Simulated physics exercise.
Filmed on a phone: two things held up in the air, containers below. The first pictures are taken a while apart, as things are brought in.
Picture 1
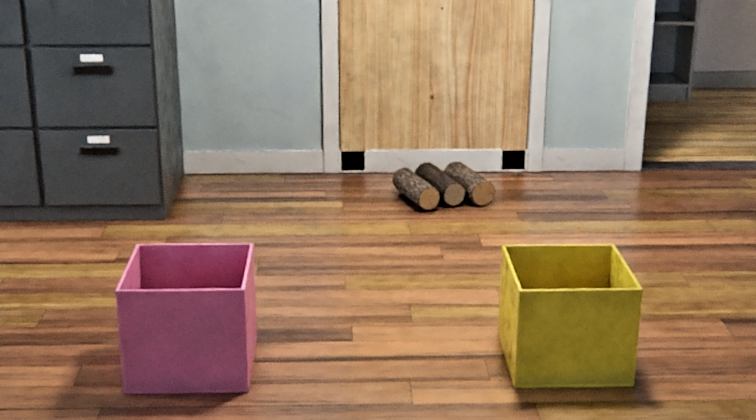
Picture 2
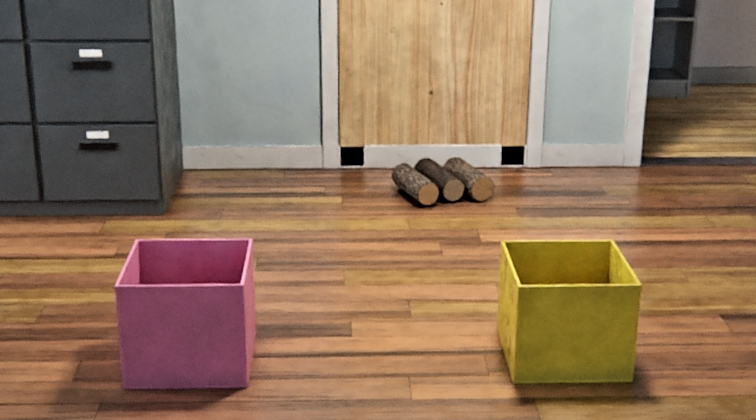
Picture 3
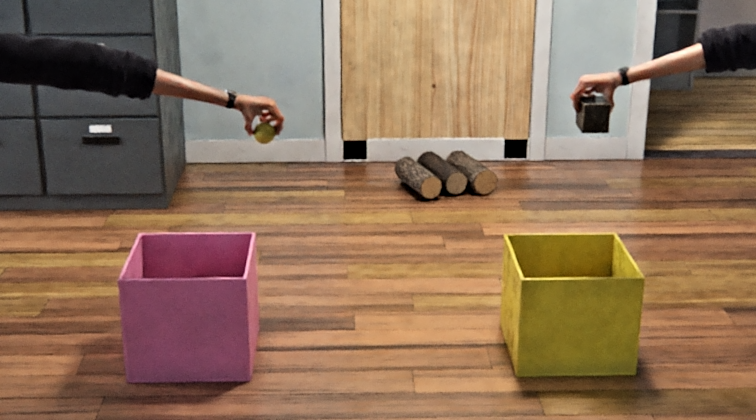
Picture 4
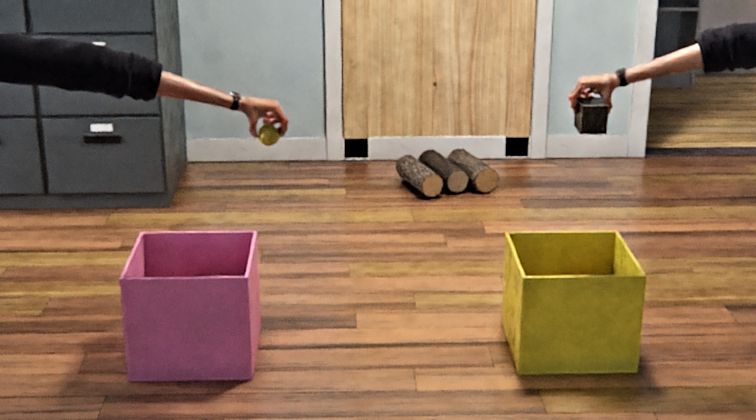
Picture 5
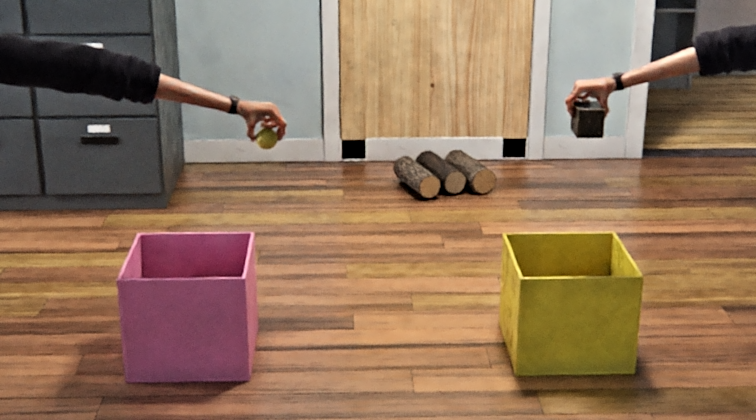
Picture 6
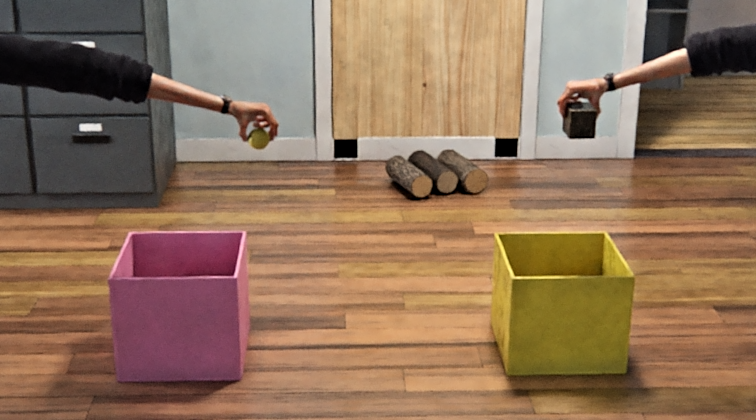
Two arms reached in from opposite sides, the left hand holding a yellow lemon and the right a dark block, and stayed nearly still above a pink basket and a yellow one.
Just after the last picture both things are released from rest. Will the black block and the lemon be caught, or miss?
In the end the black block is caught; the lemon falls beside it.
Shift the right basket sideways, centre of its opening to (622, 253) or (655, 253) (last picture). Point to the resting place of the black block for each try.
Resting at (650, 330) and (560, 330).
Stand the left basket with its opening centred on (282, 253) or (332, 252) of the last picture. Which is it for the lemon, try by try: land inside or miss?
The lemon drops into the container; is not caught.
Then, 0.22 s after the last picture, black block falling near (575, 177); lemon falling near (261, 195).
Then, 0.38 s after the last picture, black block falling near (566, 311); lemon falling near (265, 330).
At rest, the black block drops into the container, near (565, 332); the lemon ends up outside, near (266, 342).
